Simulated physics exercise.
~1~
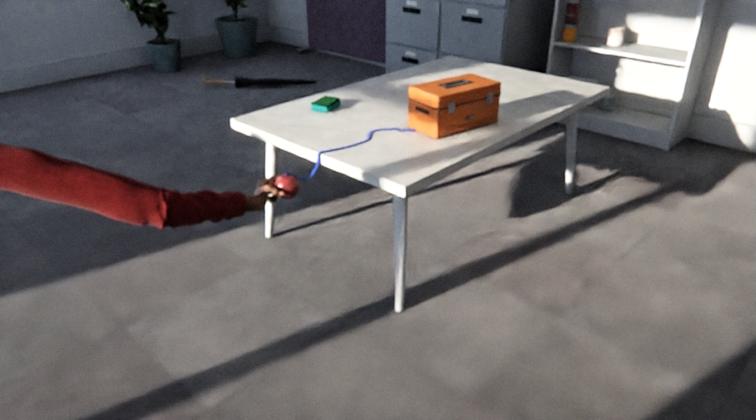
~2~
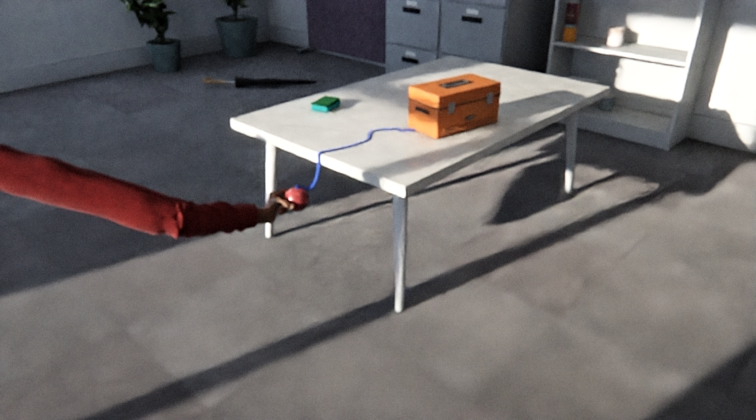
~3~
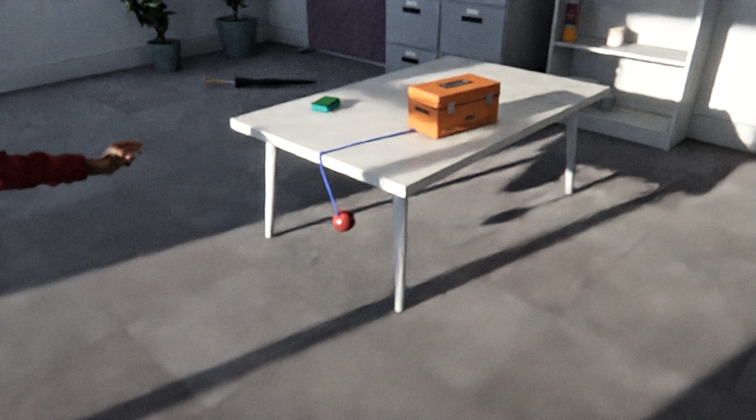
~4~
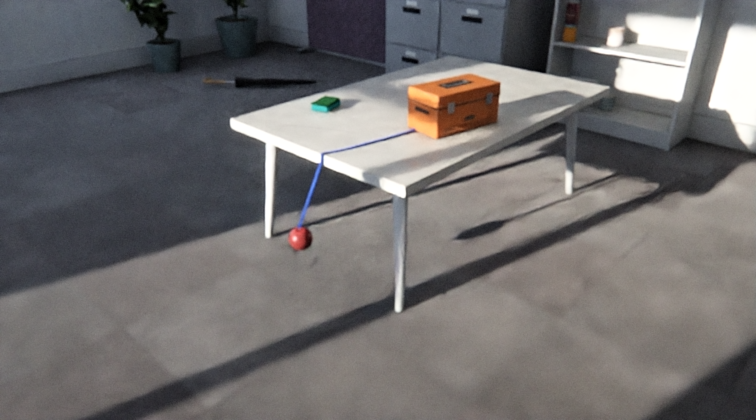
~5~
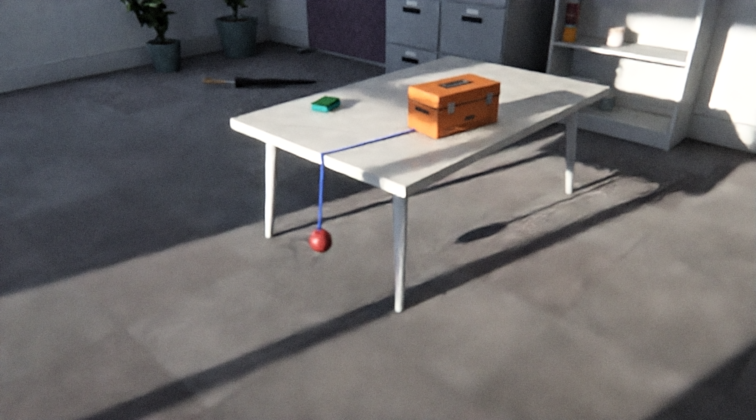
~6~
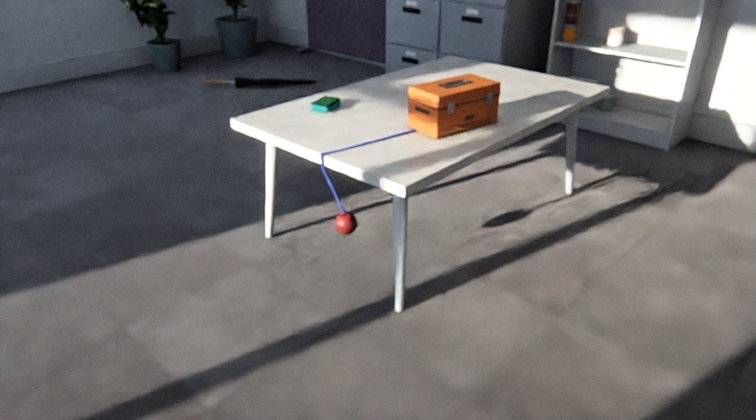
An orange toolbox sits on a white table in a sunlit, grey-floored room, seen from slightly above by a still camera, with a small green sponge to its left and shelves, cabinets and plants behind. A blue ribbon runs from the toolbox over the table's front edge to a red apple held by a red-sleeved arm at left. The hand lowers the apple slightly, lets go and draws back out of view. The apple swings right, then left, then right again beneath the edge. It ends hanging in the air, while the toolbox and sponge stay put.
